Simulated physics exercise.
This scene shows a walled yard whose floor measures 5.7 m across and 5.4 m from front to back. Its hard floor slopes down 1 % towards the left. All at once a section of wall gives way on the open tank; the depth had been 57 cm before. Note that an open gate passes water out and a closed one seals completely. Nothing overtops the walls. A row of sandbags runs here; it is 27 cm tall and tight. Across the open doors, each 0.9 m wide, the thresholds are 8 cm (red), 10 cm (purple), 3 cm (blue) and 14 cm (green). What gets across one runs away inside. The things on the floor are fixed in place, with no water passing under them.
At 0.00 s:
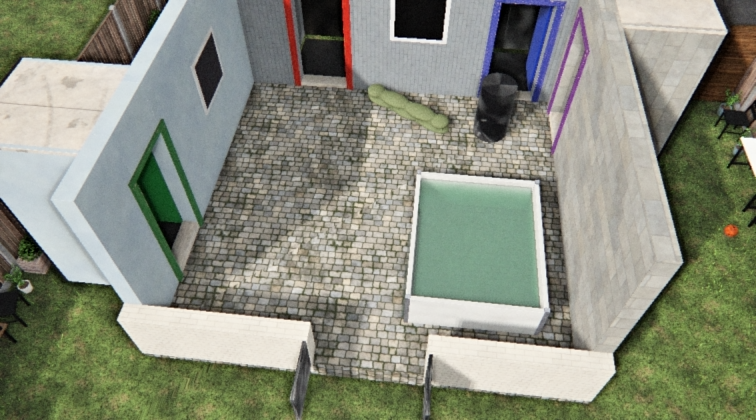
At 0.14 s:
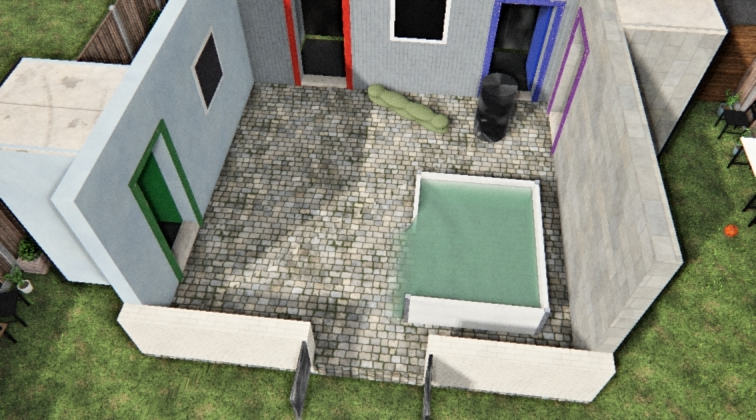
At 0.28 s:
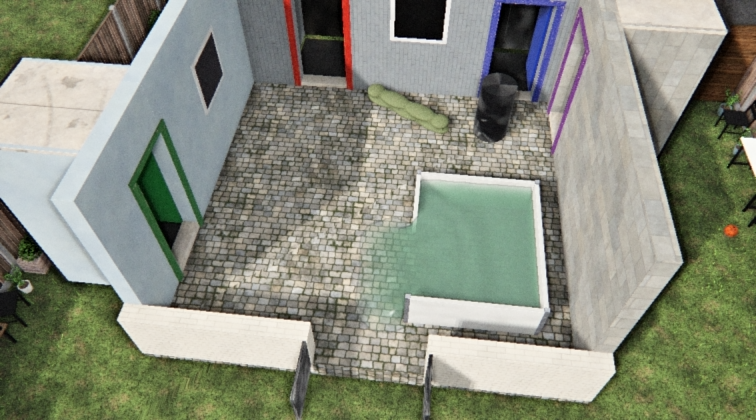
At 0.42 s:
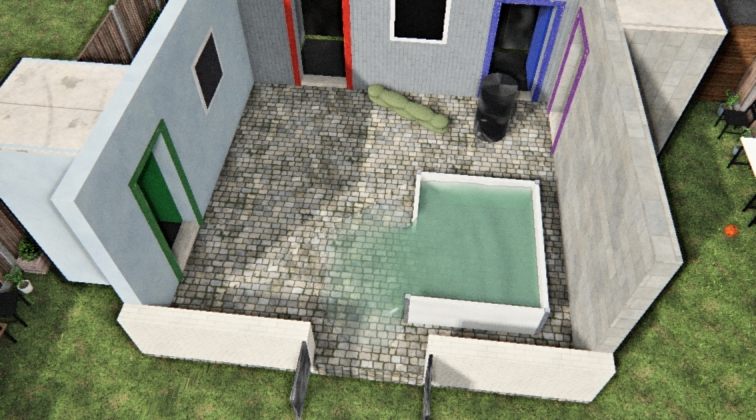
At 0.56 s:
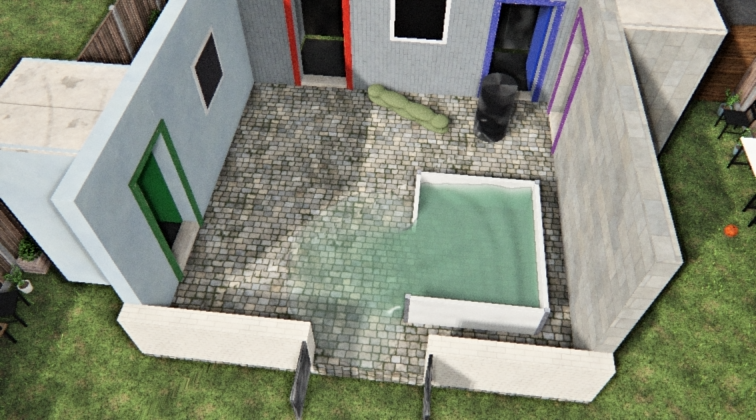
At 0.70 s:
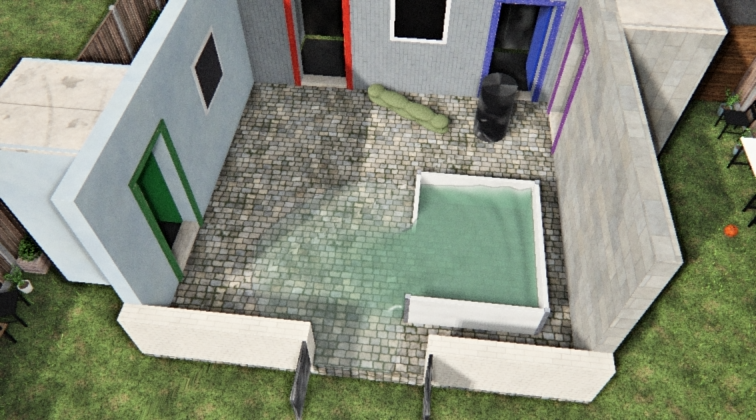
Greenish water sits still in a white-walled open tank on the right of a paved, walled yard, until the tank's left side gives way. The water pours out through the gap and fans leftward across the paving, thinning into a wide, shallow sheet while the level in the tank lowers slightly.
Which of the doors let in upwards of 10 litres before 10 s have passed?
The red door overshoots the limit. The purple door undershoots the limit. The blue door undershoots the limit. The green door overshoots the limit.
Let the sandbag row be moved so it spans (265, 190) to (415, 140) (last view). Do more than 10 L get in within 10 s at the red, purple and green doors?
Then, at the red door it's exceeded, at the purple door it's not exceeded, at the green door it's exceeded.
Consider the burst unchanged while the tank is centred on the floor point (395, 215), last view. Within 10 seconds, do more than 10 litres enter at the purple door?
So the purple door keeps within it.
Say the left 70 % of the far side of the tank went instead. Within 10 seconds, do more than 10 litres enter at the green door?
Green: Falls short.
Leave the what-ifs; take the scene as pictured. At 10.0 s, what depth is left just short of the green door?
About 8.0 cm deep.
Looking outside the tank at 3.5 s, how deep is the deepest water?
Peak depth: Approx. 24 cm.
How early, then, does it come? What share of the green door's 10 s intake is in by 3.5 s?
85 percent or so by then.
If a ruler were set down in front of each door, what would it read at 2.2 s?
In centimetres - red: 0, purple: 0, blue: 0, green: 30.
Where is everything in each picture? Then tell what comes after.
Still water, 57 cm deep, in the open tank at (476, 239), in the first frame.
The front is at (405, 230), 0.8 m from the gap at (413, 265); 0.3 m2 of floor is under water; 57 cm left at the back of the open tank, in the second frame.
Water pours out at (413, 267) and has run 1.0 m, to (374, 324); typically 10 cm deep outside, 57 cm at the open tank's back, in the third frame.
The front is at (349, 222), 1.4 m from the gap at (413, 267); 2.3 m2 of floor is under water; 56 cm left at the back of the open tank, in the fourth frame.
Water pours out at (413, 268) and has run 1.8 m, to (300, 240); typically 6 cm deep outside, 49 cm at the open tank's back, in the fifth frame.
The front is at (265, 240), 2.4 m from the gap at (413, 267); 5.2 m2 of floor is under water; 48 cm left at the back of the open tank, in the sixth frame.
After 1.4 s water covers 40 % of the floor and is deepest (28 cm) near (398, 296); red door not reached, purple door not reached, blue door not reached, green door 24 cm at the sill, 11 L in.
After 2.2 s water covers 40 % of the floor and is deepest (41 cm) near (166, 319); red door not reached, purple door not reached, blue door not reached, green door 30 cm at the sill, 67 L in.
After 3.5 s water covers 45 % of the floor and is deepest (24 cm) near (162, 331); red door 5 cm at the sill, 0 L in, purple door not reached, blue door not reached, green door 22 cm at the sill, 138 L in.
After 6.0 s water covers 65 % of the floor and is deepest (18 cm) near (244, 113); red door 17 cm at the sill, 52 L in, purple door not reached, blue door 1 cm at the sill, 0 L in, green door 13 cm at the sill, 158 L in.
After 10.0 s water covers 90 % of the floor and is deepest (12 cm) near (220, 177); red door 10 cm at the sill, 104 L in, purple door 4 cm at the sill, 0 L in, blue door 2 cm at the sill, 0 L in, green door 8 cm at the sill, 159 L in.
